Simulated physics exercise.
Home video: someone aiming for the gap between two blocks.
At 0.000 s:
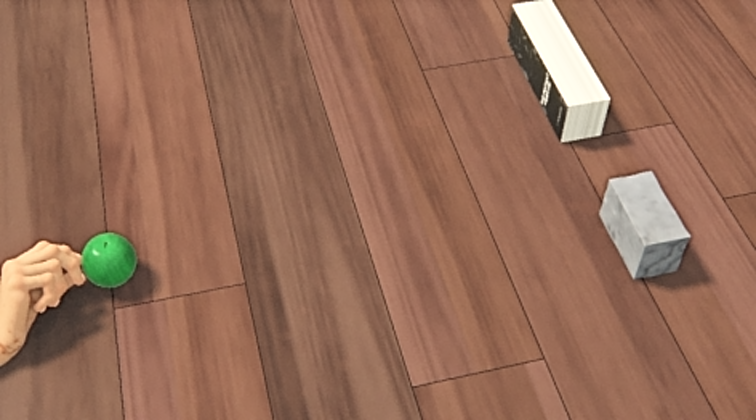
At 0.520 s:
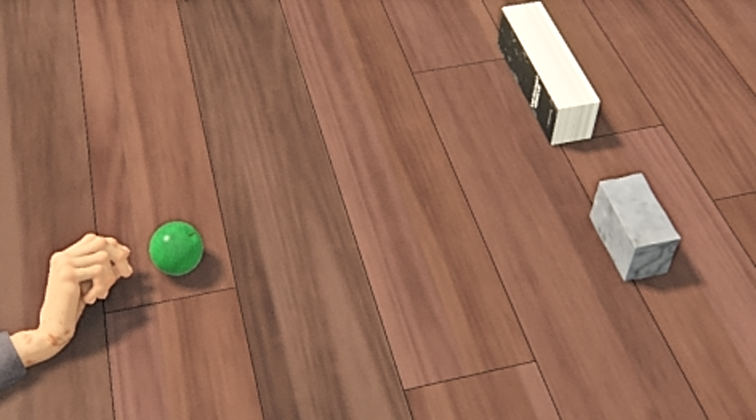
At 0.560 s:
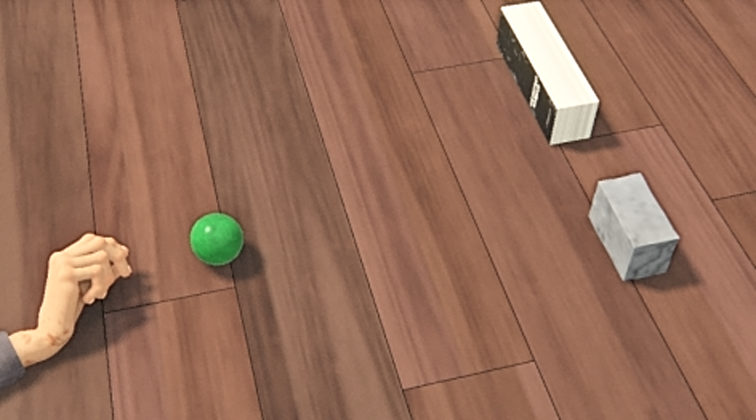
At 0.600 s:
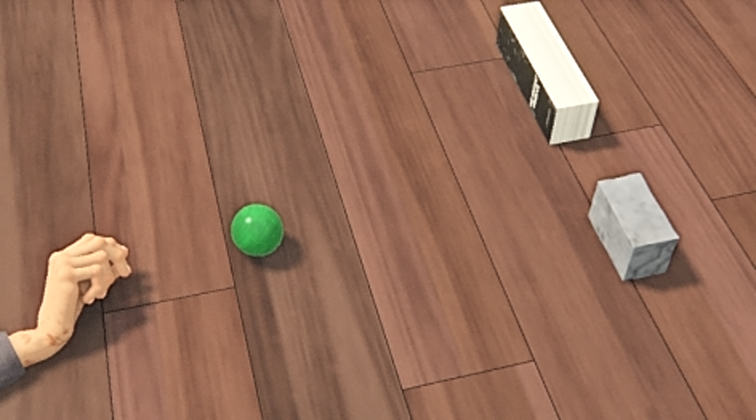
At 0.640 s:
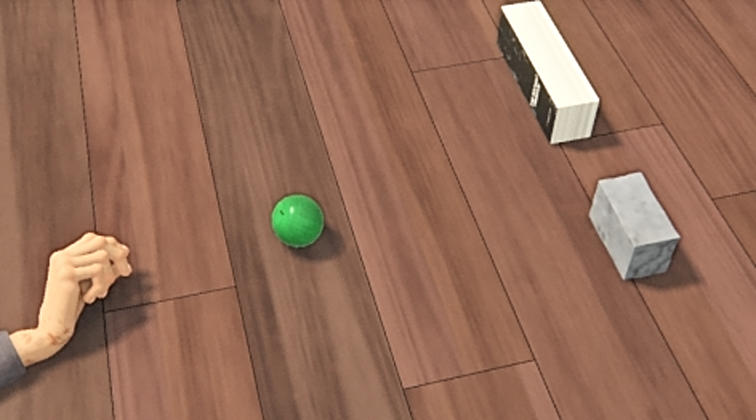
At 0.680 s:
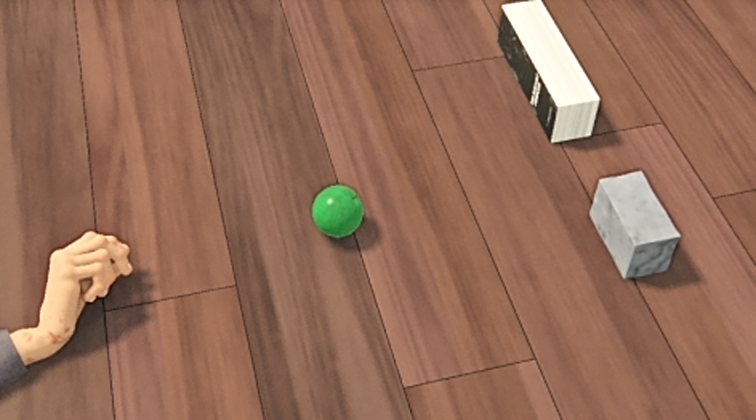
A green ball rolls across a reddish-brown wooden plank floor, seen from above at a slant. A hand at the lower left starts beside it, while a black-and-white block sits at the upper right and a grey block lies below it. The view shifts slightly at first, the hand lets go and stays put, and the ball rolls steadily rightward and slightly upward to mid-floor.
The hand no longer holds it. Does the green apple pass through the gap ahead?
The green apple gets between the blocks.
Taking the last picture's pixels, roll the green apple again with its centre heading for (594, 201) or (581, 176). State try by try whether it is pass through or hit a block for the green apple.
First try: Blocked; second try: Through.
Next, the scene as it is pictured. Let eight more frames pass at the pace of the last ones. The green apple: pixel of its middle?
Estimated position: Approx. (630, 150).
Around 1.08 s, green apple heading on near (696, 134).
Around 1.58 s, green apple heading on.
Finally (2.3 s), the green apple rolls through.
